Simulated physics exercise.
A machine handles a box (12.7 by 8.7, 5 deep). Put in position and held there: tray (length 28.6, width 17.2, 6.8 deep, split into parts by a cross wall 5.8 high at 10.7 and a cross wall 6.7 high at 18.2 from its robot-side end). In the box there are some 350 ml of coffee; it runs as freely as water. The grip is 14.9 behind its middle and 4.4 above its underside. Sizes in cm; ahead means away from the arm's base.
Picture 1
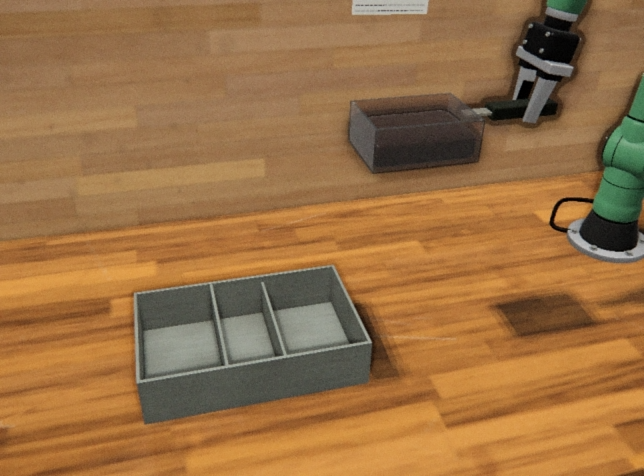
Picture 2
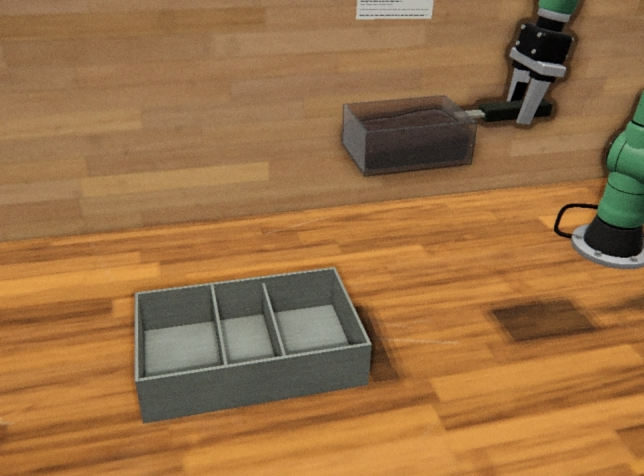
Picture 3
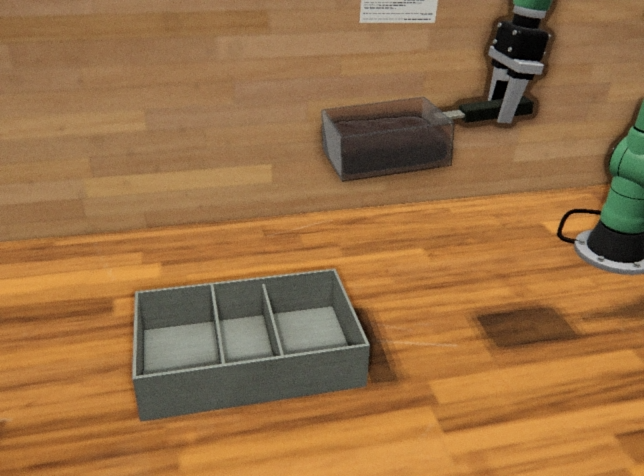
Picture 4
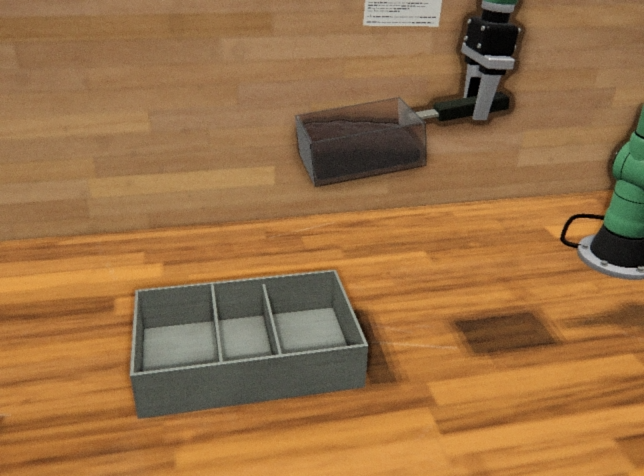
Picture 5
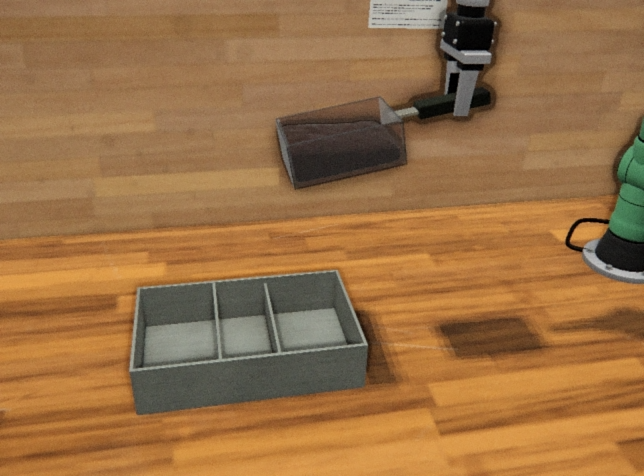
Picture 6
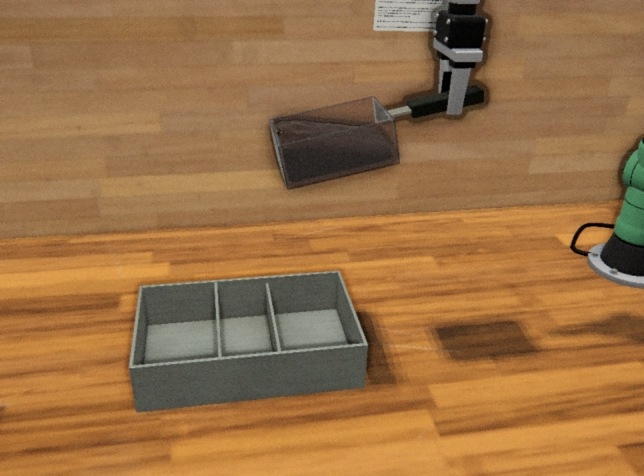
Robot arm carrying a clear box of dark liquid leftward above a gray divided tray, gradually tilting its left end down.
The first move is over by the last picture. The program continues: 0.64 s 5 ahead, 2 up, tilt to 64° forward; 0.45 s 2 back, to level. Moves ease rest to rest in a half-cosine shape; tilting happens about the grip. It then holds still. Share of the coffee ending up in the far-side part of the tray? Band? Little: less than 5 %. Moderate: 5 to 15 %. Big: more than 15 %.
Little.
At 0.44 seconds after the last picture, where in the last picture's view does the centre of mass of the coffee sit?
Centre: Approx. (311, 220) px.
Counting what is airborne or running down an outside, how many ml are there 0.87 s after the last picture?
Roughly 20 ml.
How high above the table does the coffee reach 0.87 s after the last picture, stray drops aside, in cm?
Roughly 36 centimetres high.
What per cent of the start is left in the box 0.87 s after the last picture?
I estimate near 35 in a hundred.
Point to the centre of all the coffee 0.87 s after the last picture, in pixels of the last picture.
Near (274, 291).
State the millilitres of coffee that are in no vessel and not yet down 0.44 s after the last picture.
80 ml.
Then, 0.44 s after the last picture, tilted 52° forward, liquid up to 24 above the table; 265 ml in the box, 5 ml in the middle part, 80 ml in the air or running down outside.
Then, 0.87 s after the last picture, tilted 30° forward, liquid up to 73 above the table; 150 ml in the middle part, 115 ml in the box, 60 ml in the robot-side part, 5 ml on the table or floor, 20 ml in the air or running down outside.
Then, 1.29 s after the last picture, level, liquid up to 38 above the table; 150 ml in the middle part, 115 ml in the box, 60 ml in the robot-side part, 20 ml on the table or floor, 5 ml in the far-side part.
Then, 2.09 s after the last picture, level, liquid up to 35 above the table; 150 ml in the middle part, 115 ml in the box, 60 ml in the robot-side part, 20 ml on the table or floor, 5 ml in the far-side part.
Final state, 150 ml in the middle part, 115 ml in the box, 60 ml in the robot-side part, 20 ml on the table or floor, 5 ml in the far-side part. That is 1 % in the far-side part of the tray.
